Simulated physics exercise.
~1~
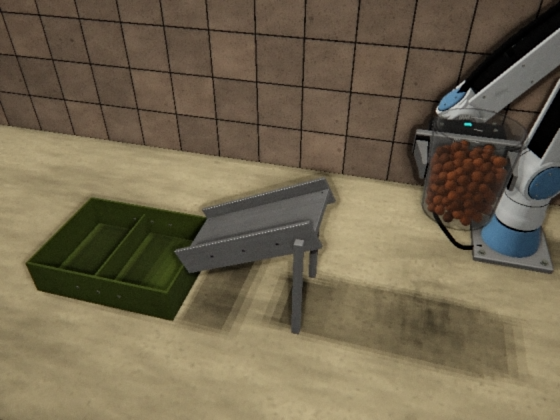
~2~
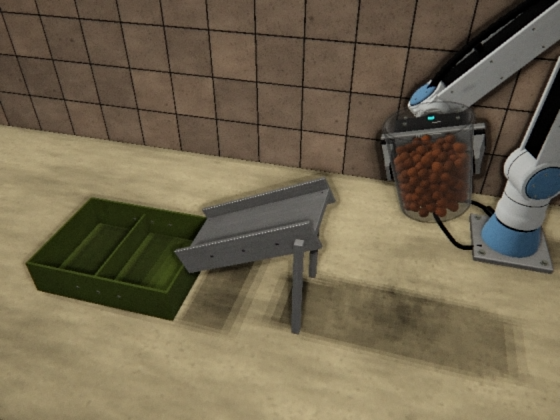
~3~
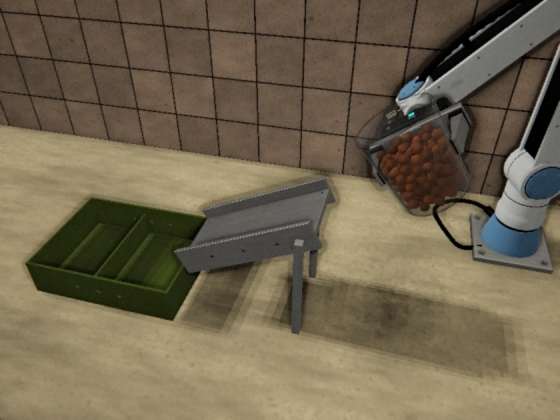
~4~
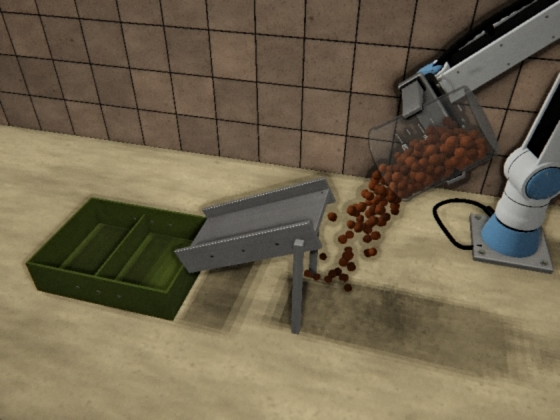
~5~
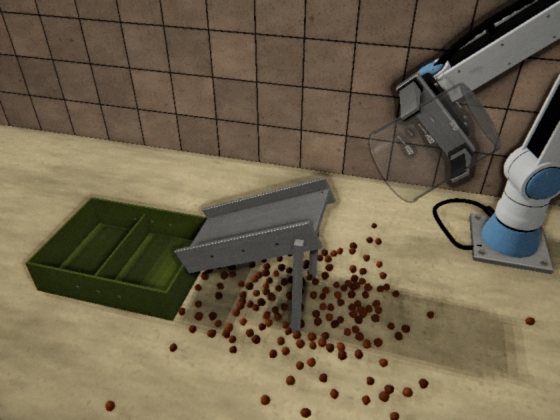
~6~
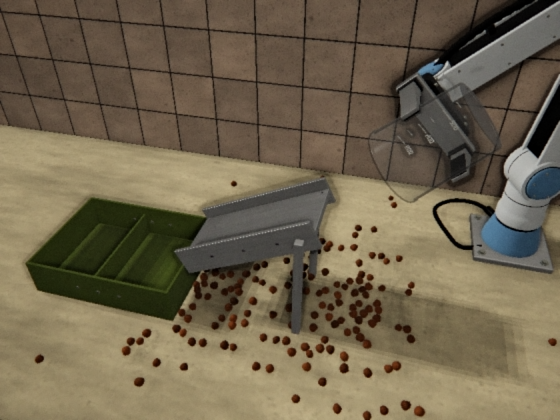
A clear cup full of reddish-brown balls hangs from a white and blue robot arm on the right of a pale tabletop, seen from slightly above against a brown tiled wall. A sloping grey chute stands in the middle, its lower end beside a divided green tray on the left. The arm carries the cup left, then tips it toward the chute. The balls pour out short of the chute's raised end and drop to the table. They bounce and scatter around and beneath the chute, leaving the cup upturned and empty and the tray still empty.
